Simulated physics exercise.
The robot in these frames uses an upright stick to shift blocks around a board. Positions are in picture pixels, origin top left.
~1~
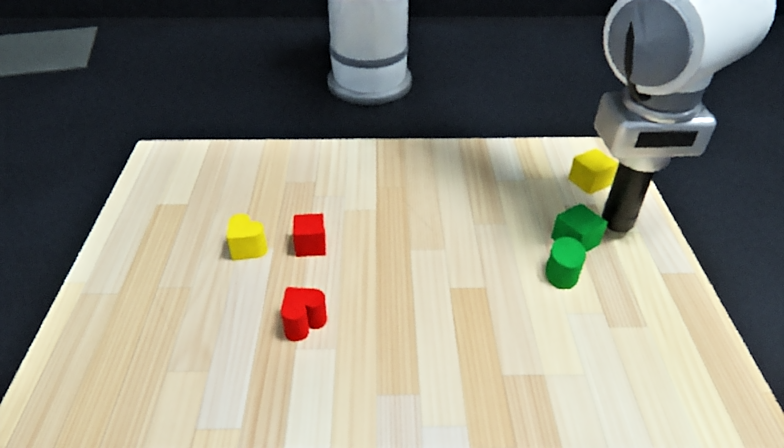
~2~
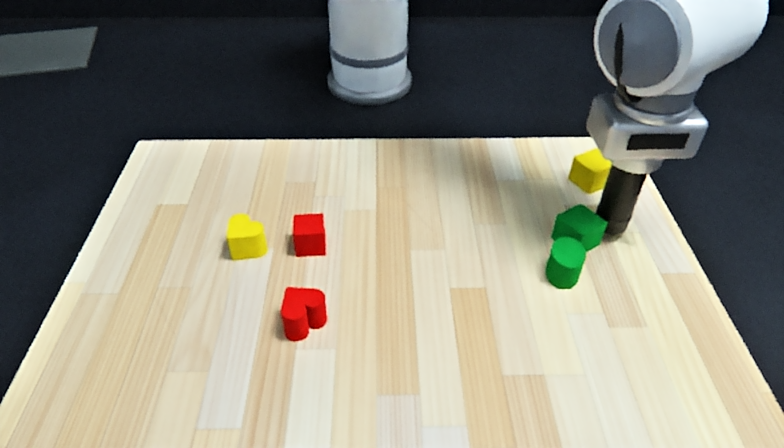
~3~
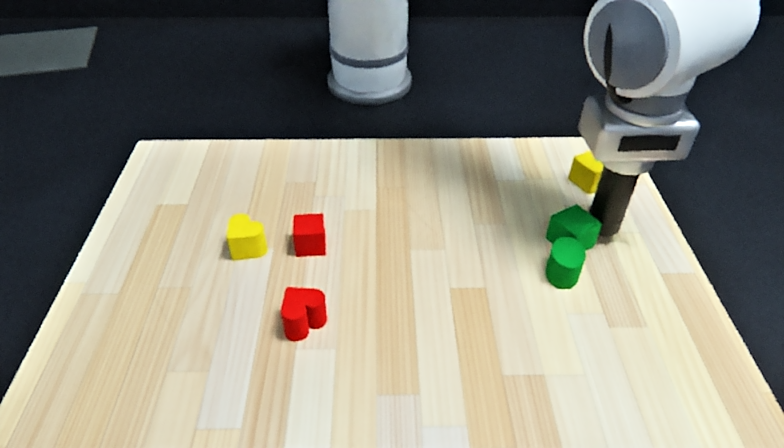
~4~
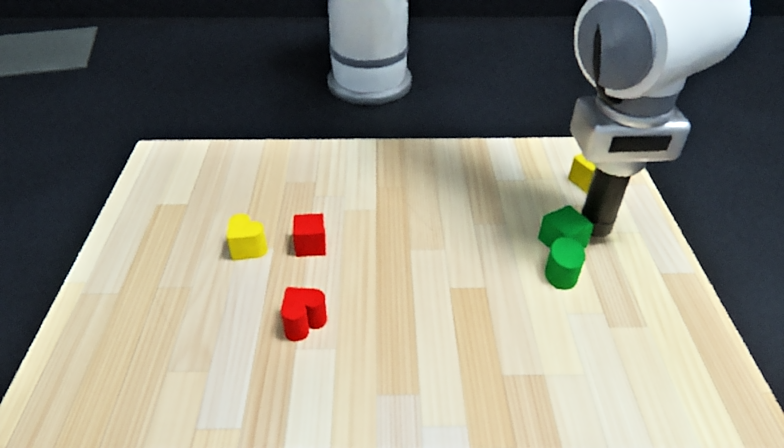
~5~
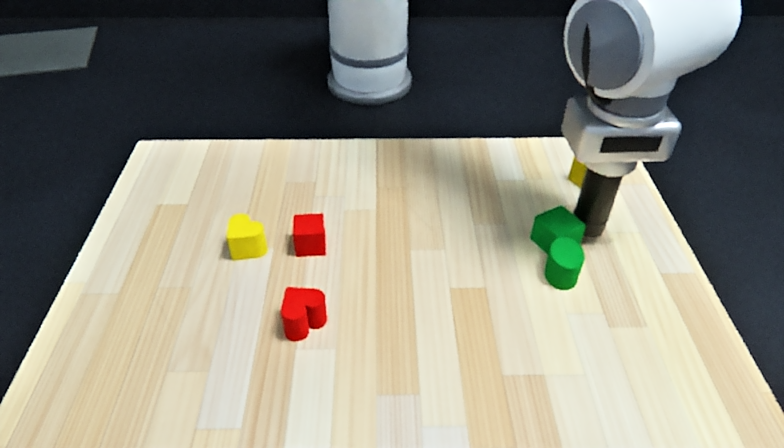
A white robot arm with a dark upright stick slides leftward in small steps at the right of a pale wooden board, nudging a green block slightly left. A green cylinder sits just below that block and a yellow one behind; a yellow heart, red cube and red heart rest still at left. The fixed view looks down from the front against a black background.
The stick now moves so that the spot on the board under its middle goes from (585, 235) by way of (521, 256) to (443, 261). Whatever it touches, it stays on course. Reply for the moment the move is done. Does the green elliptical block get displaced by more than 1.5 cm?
No, I don't think so.
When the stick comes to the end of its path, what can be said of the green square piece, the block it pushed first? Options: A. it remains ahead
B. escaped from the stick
The one that fits is A, it remains ahead.
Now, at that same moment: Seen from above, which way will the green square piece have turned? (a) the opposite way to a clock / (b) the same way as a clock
The answer is b.
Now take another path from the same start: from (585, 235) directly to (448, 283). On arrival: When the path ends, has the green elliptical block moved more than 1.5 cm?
It seems not.
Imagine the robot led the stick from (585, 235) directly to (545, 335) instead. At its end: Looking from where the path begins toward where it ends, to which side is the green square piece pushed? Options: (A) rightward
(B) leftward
The correct letter is A.
On the path given first. One third of the way, stick at (544, 242); green square piece at (512, 228), turned 30° clockwise.
Two thirds of the way, stick at (496, 253); green square piece at (461, 233), turned 55° clockwise.
At the end, stick at (444, 254); green square piece at (409, 233), turned 55° clockwise; green elliptical block in place.
